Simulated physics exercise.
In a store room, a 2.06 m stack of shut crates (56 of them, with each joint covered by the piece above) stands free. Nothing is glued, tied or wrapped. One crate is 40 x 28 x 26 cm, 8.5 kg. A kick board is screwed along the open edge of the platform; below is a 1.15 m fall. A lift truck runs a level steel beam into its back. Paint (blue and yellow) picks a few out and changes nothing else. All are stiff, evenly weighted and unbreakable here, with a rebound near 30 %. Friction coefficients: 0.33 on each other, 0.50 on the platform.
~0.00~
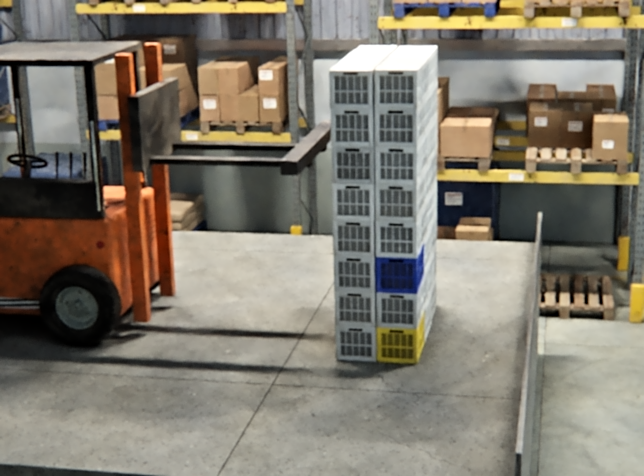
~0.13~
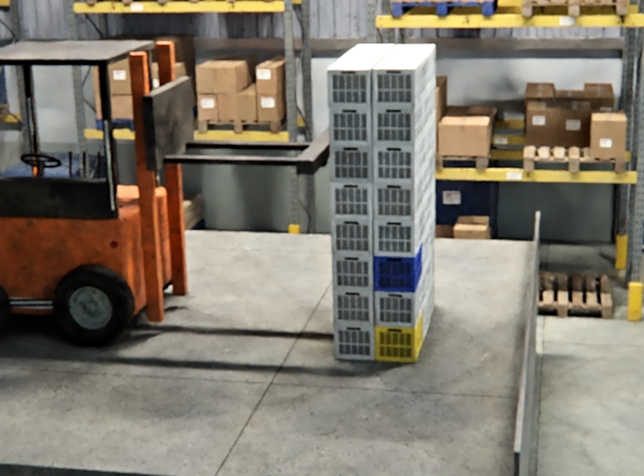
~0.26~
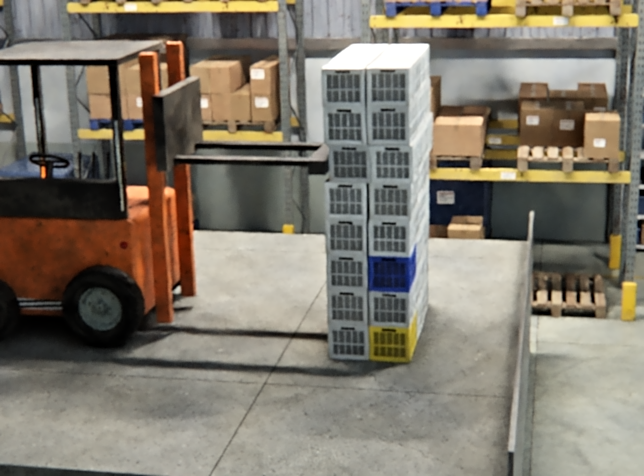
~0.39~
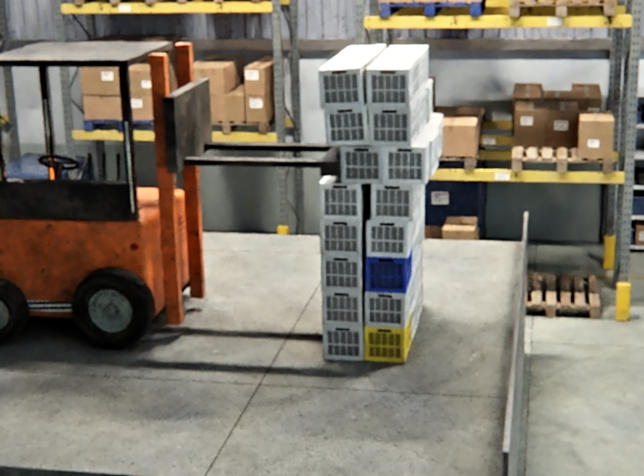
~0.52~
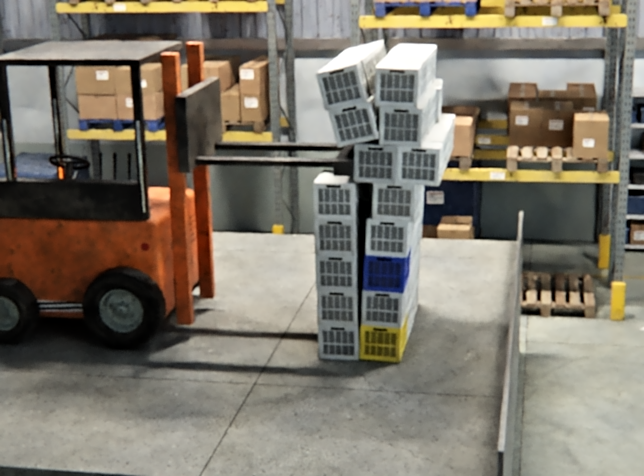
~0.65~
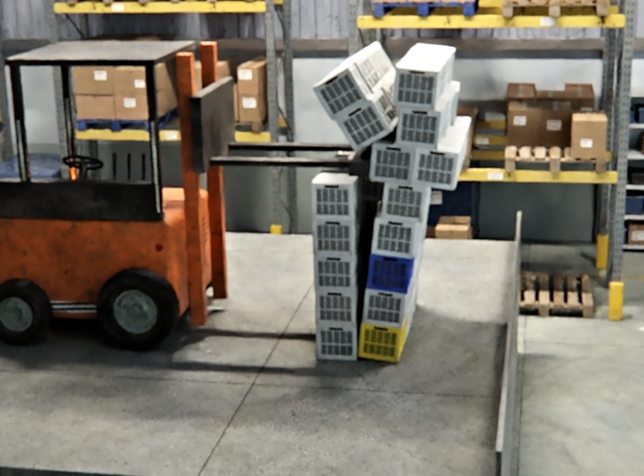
A tall stack of pale crates, with one blue and one yellow, buckled as an orange forklift rolled in from the left and pushed its raised beam into the upper part, shoving the top crates rightward and tilting them.
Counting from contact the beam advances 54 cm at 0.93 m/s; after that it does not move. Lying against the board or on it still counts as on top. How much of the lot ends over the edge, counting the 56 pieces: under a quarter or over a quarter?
The part is more than a quarter.
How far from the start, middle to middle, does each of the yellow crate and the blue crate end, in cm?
Yellow 0, blue 90.
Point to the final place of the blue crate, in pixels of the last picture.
Near (486, 338).
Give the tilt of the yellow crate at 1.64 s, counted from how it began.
Roughly 0°.
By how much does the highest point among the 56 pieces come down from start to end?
About 40 cm.
After 0.84 s, none of the 56 crates over the edge, 40 disturbed; blue crate leaning 14°; yellow crate leaning 14°.
After 1.20 s, none of the 56 crates over the edge, 39 disturbed; blue crate leaning 38°; yellow crate leaning 17°.
After 1.64 s, 18 of the 56 crates over the edge; blue crate on its side.
After 2.28 s, 22 of the 56 crates over the edge; blue crate on its side.
By the end (3.4 s), 23 of the 56 crates over the edge; blue crate on its side; yellow crate unmoved. That is 41 per cent. As the last picture would show them, middles, blue crate near (486, 338), yellow crate near (381, 334).
